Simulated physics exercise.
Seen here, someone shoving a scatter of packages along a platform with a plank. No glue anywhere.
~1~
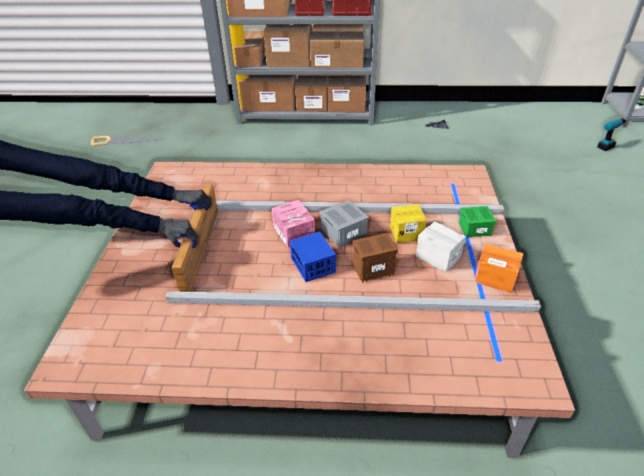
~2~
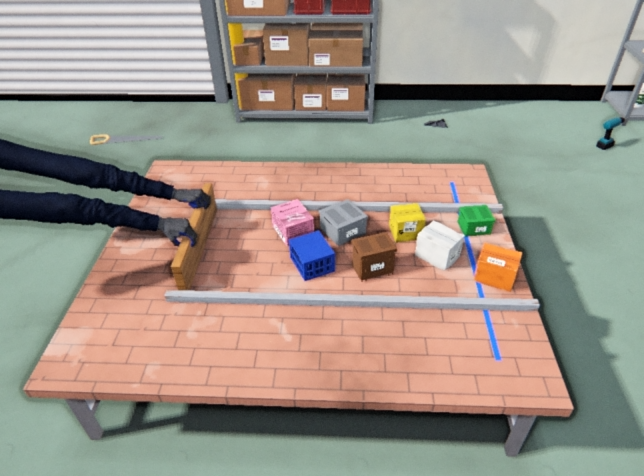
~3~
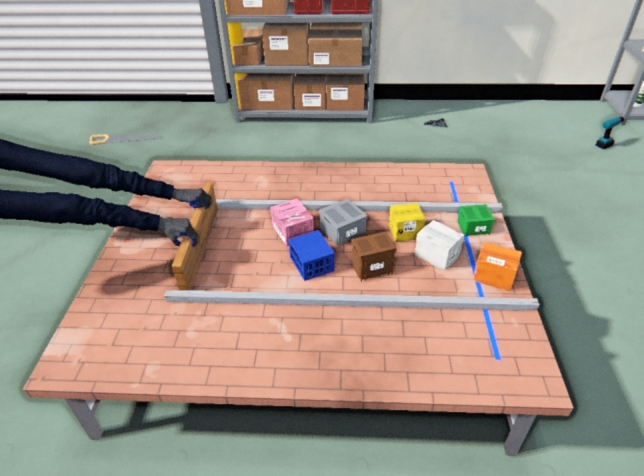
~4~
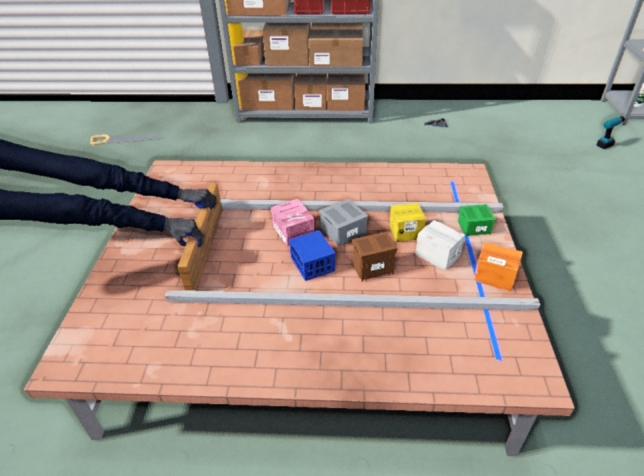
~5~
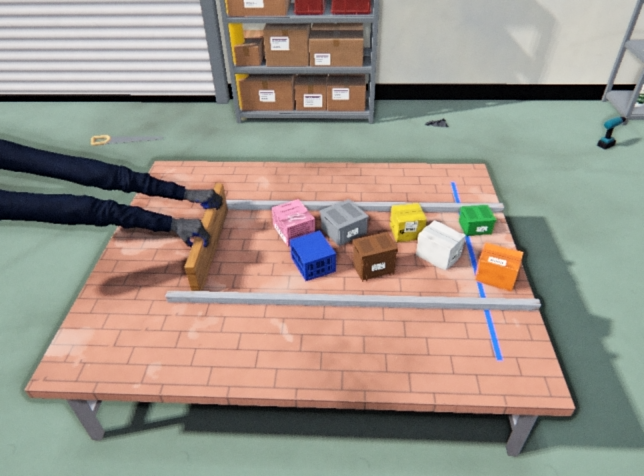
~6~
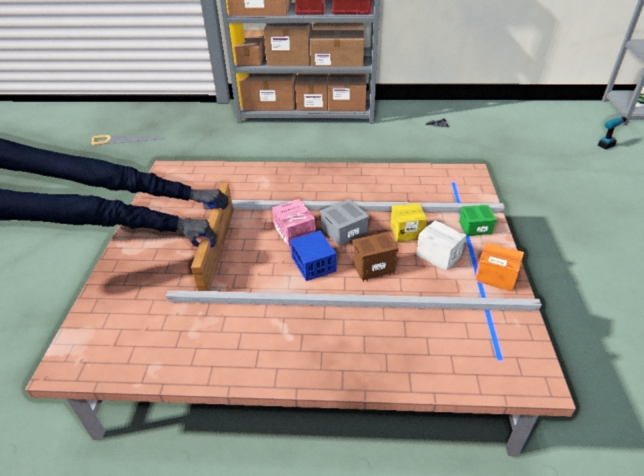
On a brick-patterned platform, gloved hands slide an upright plank slightly right toward scattered coloured boxes, which stay still between rails.
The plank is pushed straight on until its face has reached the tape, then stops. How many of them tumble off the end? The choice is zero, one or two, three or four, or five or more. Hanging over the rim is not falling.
The number that fall off is five or more.
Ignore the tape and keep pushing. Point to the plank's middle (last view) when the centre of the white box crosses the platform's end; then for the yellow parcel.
Near (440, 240) and (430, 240).
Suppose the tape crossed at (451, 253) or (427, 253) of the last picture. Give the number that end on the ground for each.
Down on the ground: 4 and 2.
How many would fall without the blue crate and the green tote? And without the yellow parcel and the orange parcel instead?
It would be 4 and 4.
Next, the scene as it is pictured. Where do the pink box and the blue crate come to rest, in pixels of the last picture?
The pink box at (486, 230), the blue crate at (496, 264).
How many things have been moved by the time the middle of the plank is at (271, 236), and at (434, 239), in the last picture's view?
At the one place 1, at the other 8.
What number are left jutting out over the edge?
The number is 0.
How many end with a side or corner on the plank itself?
2 of them.
Early on, none off yet; orange parcel at rest near (499, 267); green tote at rest near (477, 221); white box at rest near (441, 245).
A while later, none off yet; orange parcel travelled a little near (507, 269); green tote travelled a little near (492, 222); white box travelled about its own width near (469, 251).
Finally, the number that fall off is five or more; lost, grey tote, brown tote, yellow parcel, white box, green tote and orange parcel.
